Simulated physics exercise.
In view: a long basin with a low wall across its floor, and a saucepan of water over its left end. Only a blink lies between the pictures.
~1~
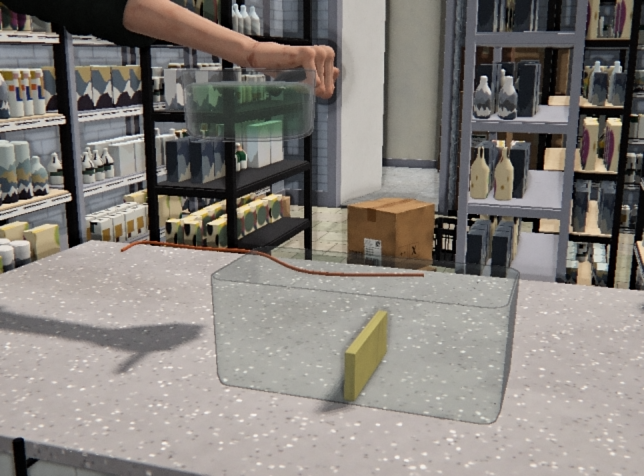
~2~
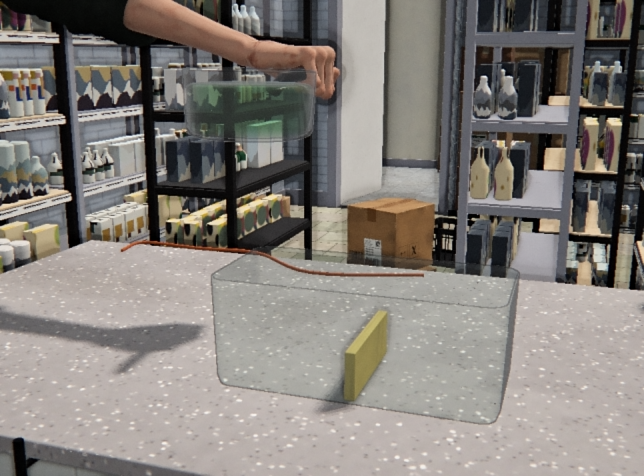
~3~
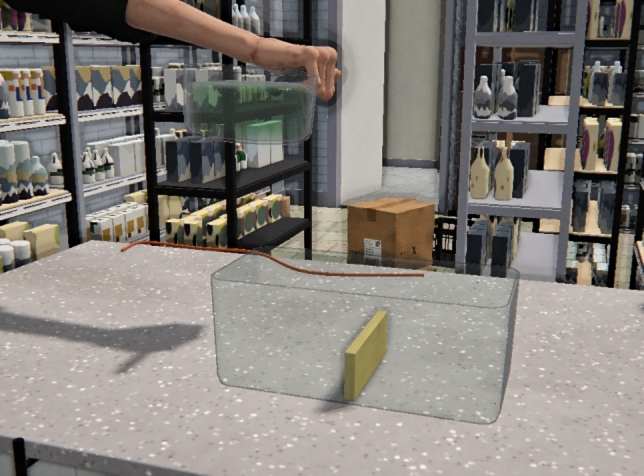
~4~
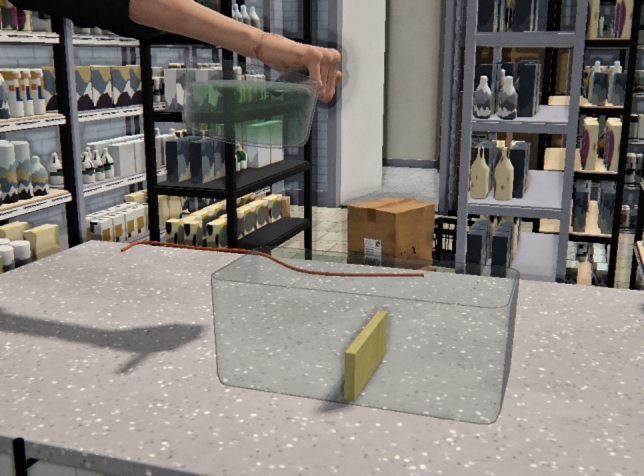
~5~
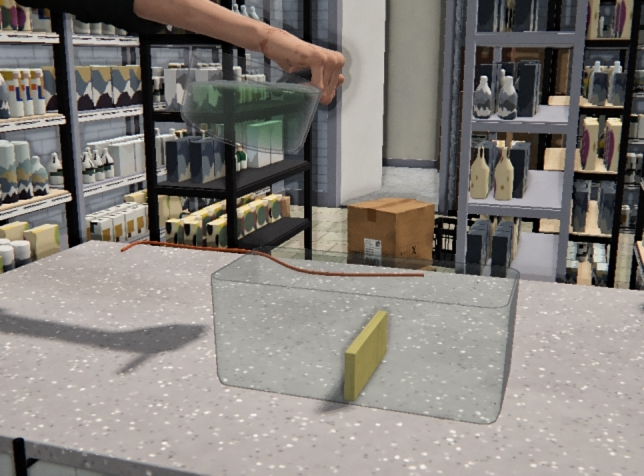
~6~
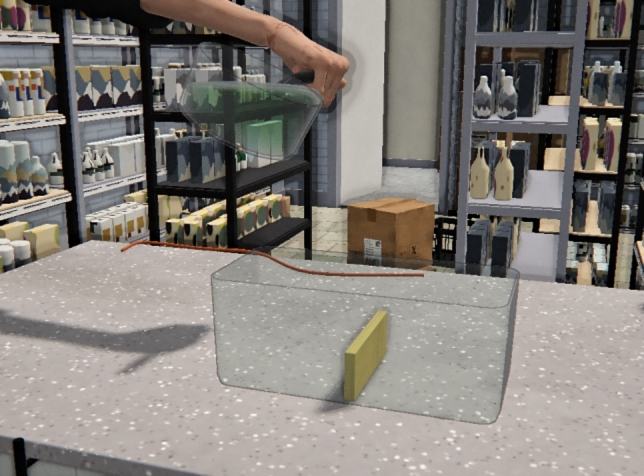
A hand tilting a clear container of greenish liquid rightward above a long transparent basin with a low yellow wall inside.
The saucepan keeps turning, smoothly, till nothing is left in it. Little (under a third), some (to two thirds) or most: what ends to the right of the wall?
The share right of the wall is between a third and two thirds.
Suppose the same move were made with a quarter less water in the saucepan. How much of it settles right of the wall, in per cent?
Some 40 per cent.
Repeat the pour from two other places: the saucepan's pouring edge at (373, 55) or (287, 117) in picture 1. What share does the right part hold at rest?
Near 90 % and 5 %.
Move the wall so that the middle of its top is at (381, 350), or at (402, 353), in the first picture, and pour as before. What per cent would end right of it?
In turn 45 and 15 in a hundred.
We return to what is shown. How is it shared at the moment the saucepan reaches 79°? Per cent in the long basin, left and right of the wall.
The left part 5 per cent, the right part 15.
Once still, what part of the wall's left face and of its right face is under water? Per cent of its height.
Some 30 per cent left and 40 right.
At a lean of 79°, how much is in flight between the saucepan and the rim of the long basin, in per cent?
Roughly 45 in a hundred.
A moment on, the saucepan is tipped on its side and 39 per cent is still to pour, 3 is left of the wall and 13 right of it.
Next, the saucepan is tipped on its side and 10 per cent is still to pour, 20 is left of the wall and 57 right of it.
Then the saucepan is tipped on its side and 3 per cent is still to pour, 36 is left of the wall and 58 right of it.
Later the saucepan is tipped on its side and 1 per cent is still to pour, 40 is left of the wall and 58 right of it.
Finally, 41 per cent lies left of the wall, 58 right of it and 1 outside.
